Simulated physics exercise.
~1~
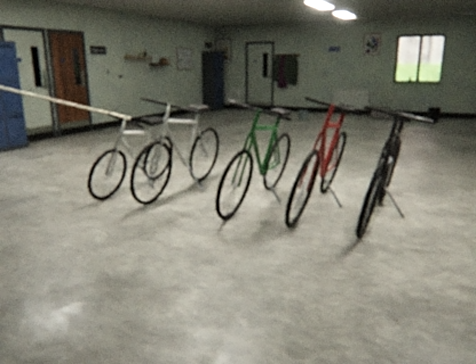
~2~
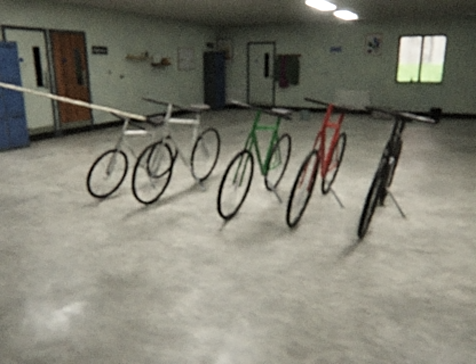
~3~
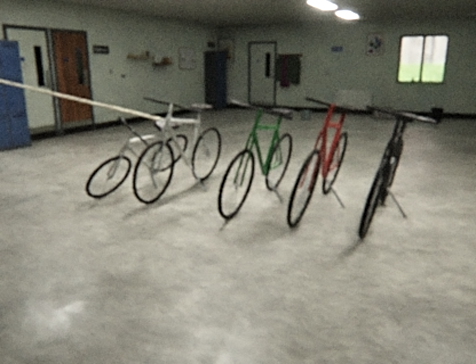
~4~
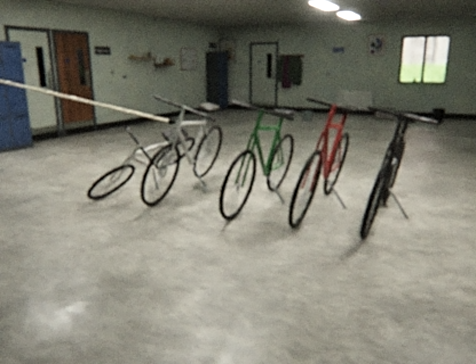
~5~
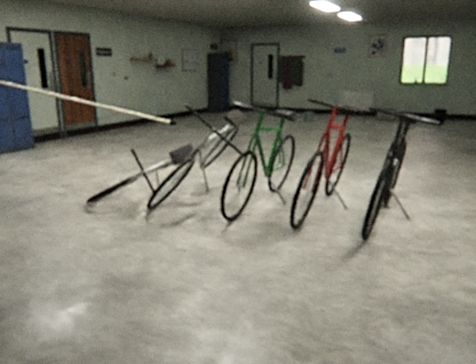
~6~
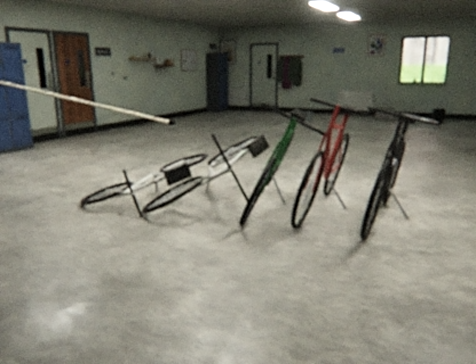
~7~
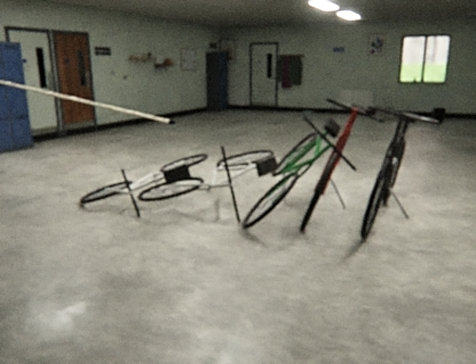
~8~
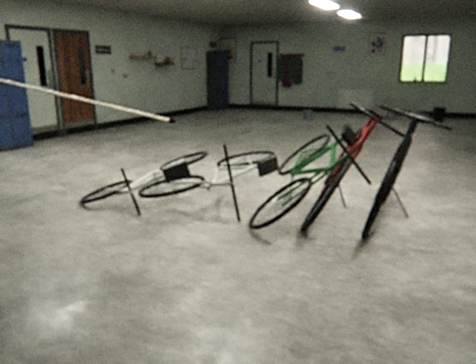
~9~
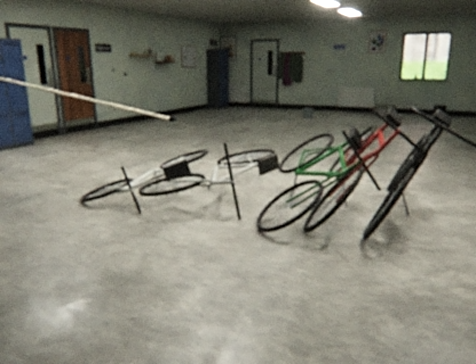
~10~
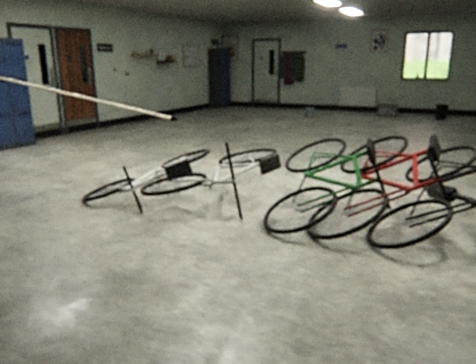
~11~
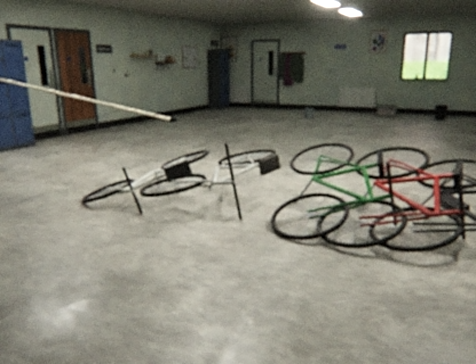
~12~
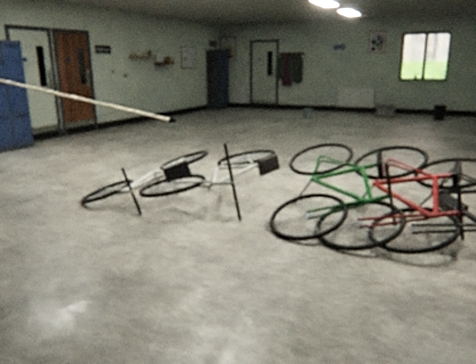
At first, five bicycles stand side by side on a grey floor in a large room, with a green one in the middle, a red one beside it and a black one at the right. A long pale pole reaching in from the left pushes the leftmost bicycle, which leans to the right. It tips into its pale neighbour, and both topple while the pole stops. The neighbour knocks the green bicycle, which leans into the red one, and that in turn tilts against the black one. In the end, all five lie toppled, the three on the right in a tangled heap.
